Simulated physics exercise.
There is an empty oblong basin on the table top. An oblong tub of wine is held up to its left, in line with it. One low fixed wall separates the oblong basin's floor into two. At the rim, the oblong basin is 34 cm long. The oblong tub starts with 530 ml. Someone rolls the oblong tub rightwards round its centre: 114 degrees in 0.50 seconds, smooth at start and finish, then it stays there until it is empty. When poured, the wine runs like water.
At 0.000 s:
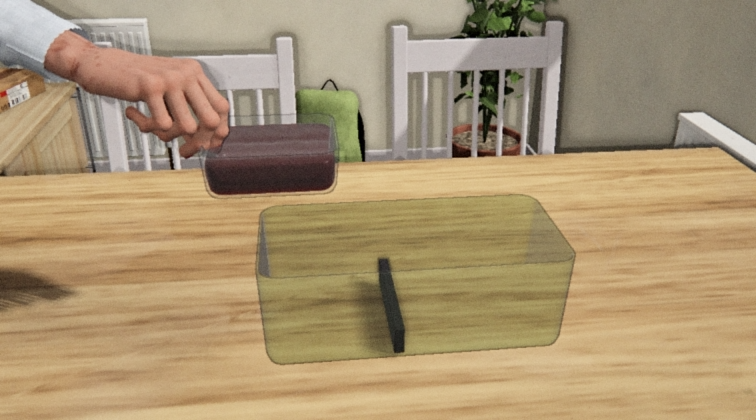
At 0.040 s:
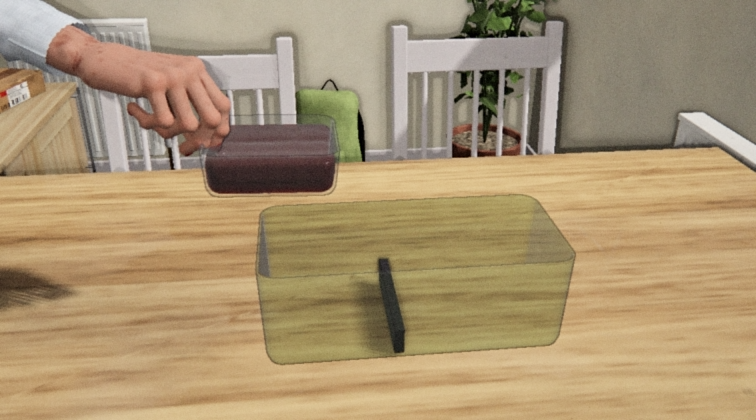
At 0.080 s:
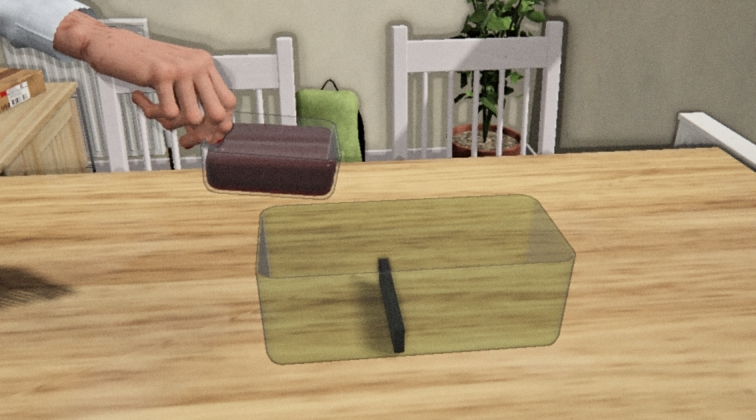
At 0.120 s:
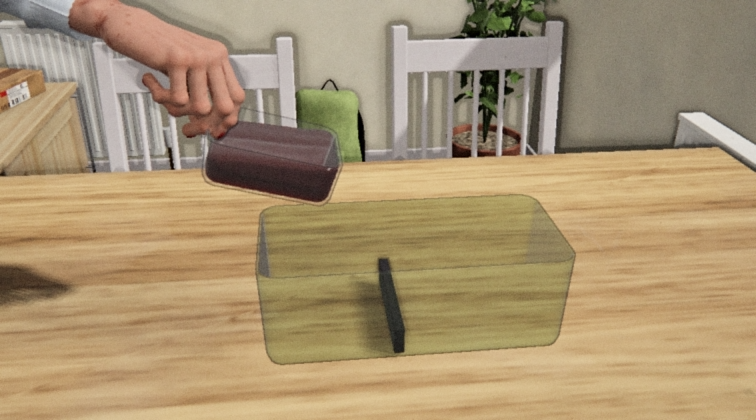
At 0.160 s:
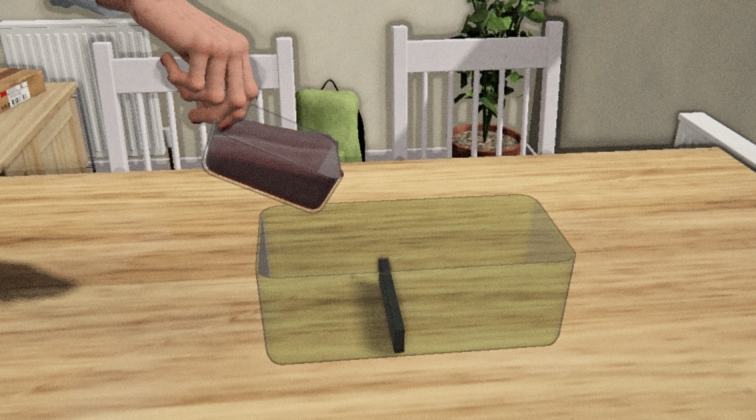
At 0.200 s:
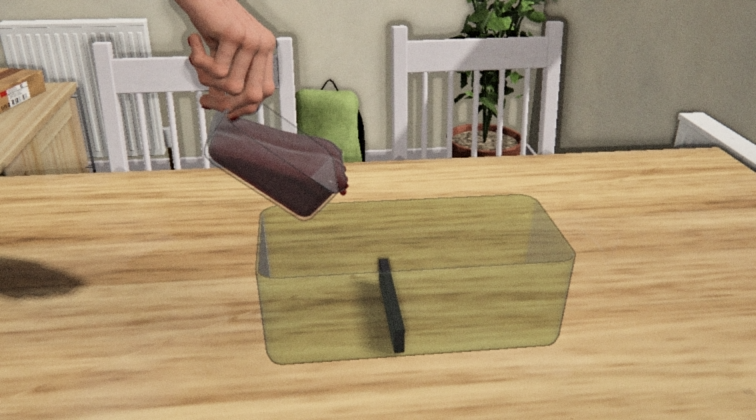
A clear oblong tub of dark red wine, held by a hand above a wooden table, tilts steadily rightwards beside an empty yellowish see-through basin with a low dark wall inside, and wine begins to come over its lower edge.
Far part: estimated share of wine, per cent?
20 per cent.
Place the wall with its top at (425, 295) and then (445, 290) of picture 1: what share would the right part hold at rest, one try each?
The first gives near 25 per cent and the second near 25 per cent.
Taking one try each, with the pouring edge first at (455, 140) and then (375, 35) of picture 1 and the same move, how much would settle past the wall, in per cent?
Respectively 85 and 70 %.
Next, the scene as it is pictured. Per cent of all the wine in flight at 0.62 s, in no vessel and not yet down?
8 per cent or so.
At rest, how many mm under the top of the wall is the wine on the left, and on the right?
Left: Roughly 16 mm; right: Roughly 30 mm.
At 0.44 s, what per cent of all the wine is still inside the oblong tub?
At that time about 5 in a hundred parts are still held.
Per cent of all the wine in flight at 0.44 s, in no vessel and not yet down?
Estimate: Some 9 % of the total.
After 0.44 s the tilt is 110° and 5 per cent is still to pour, 80 is left of the wall and 7 right of it.
After 0.62 s the tilt is 114° and 0 per cent is still to pour, 77 is left of the wall and 14 right of it.
After 0.80 s the tilt is 114° and 0 per cent is still to pour, 77 is left of the wall and 20 right of it.
After 1.00 s the tilt is 114° and 0 per cent is still to pour, 77 is left of the wall and 20 right of it.
In the end 76 per cent lies left of the wall, 20 right of it and 3 outside.
